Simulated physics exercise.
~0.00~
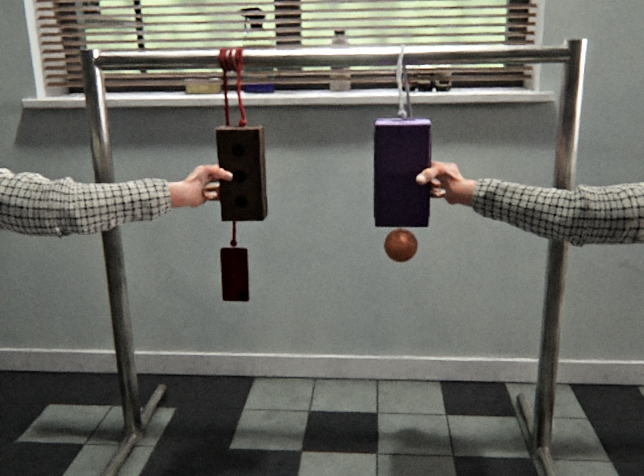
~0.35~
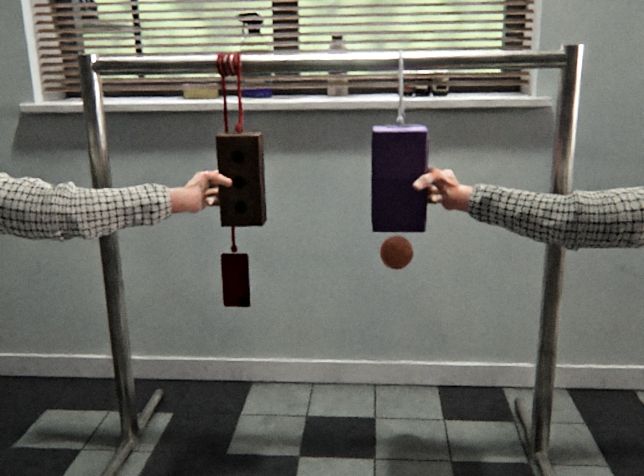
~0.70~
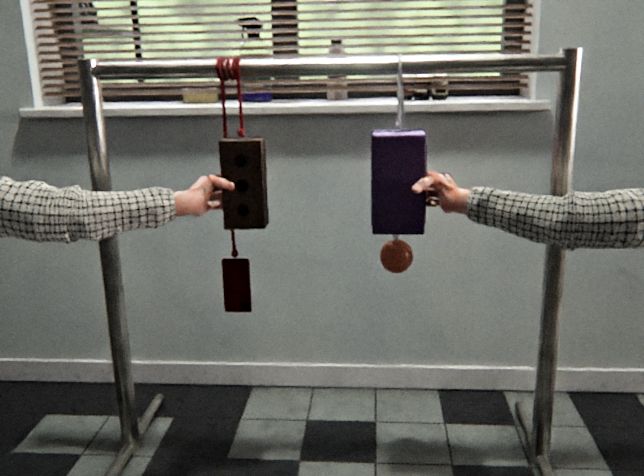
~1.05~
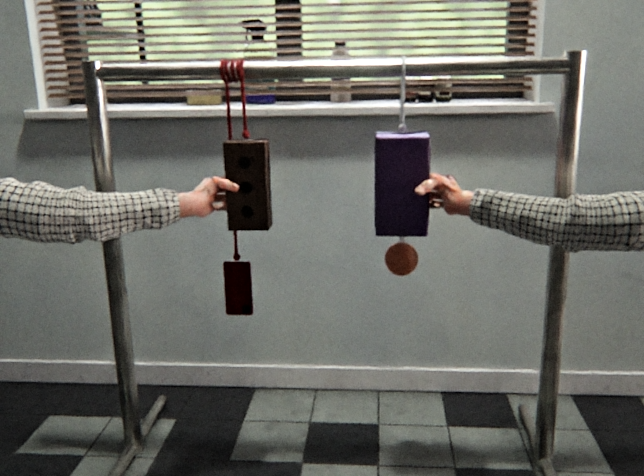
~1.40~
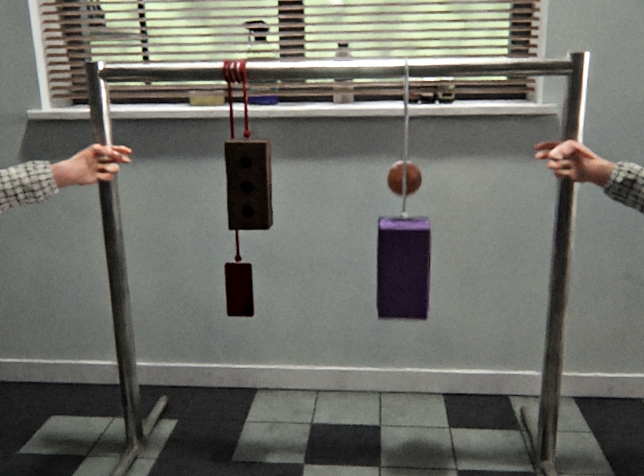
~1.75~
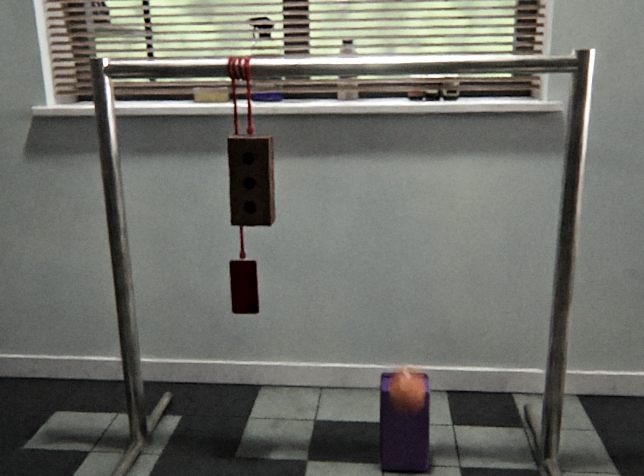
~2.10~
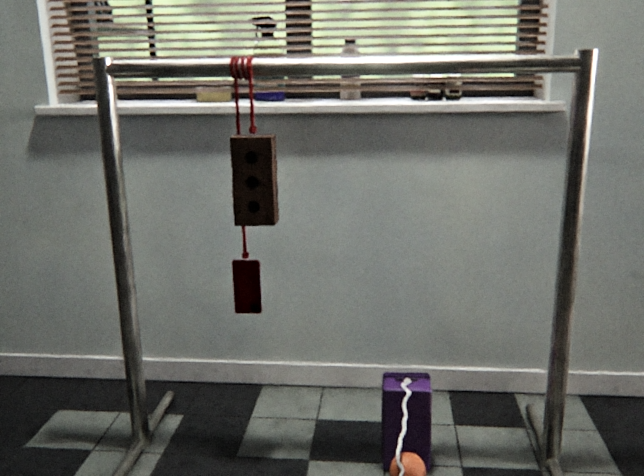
Under a metal rail, hands release two loads; the brick stays hanging, the purple case drops.
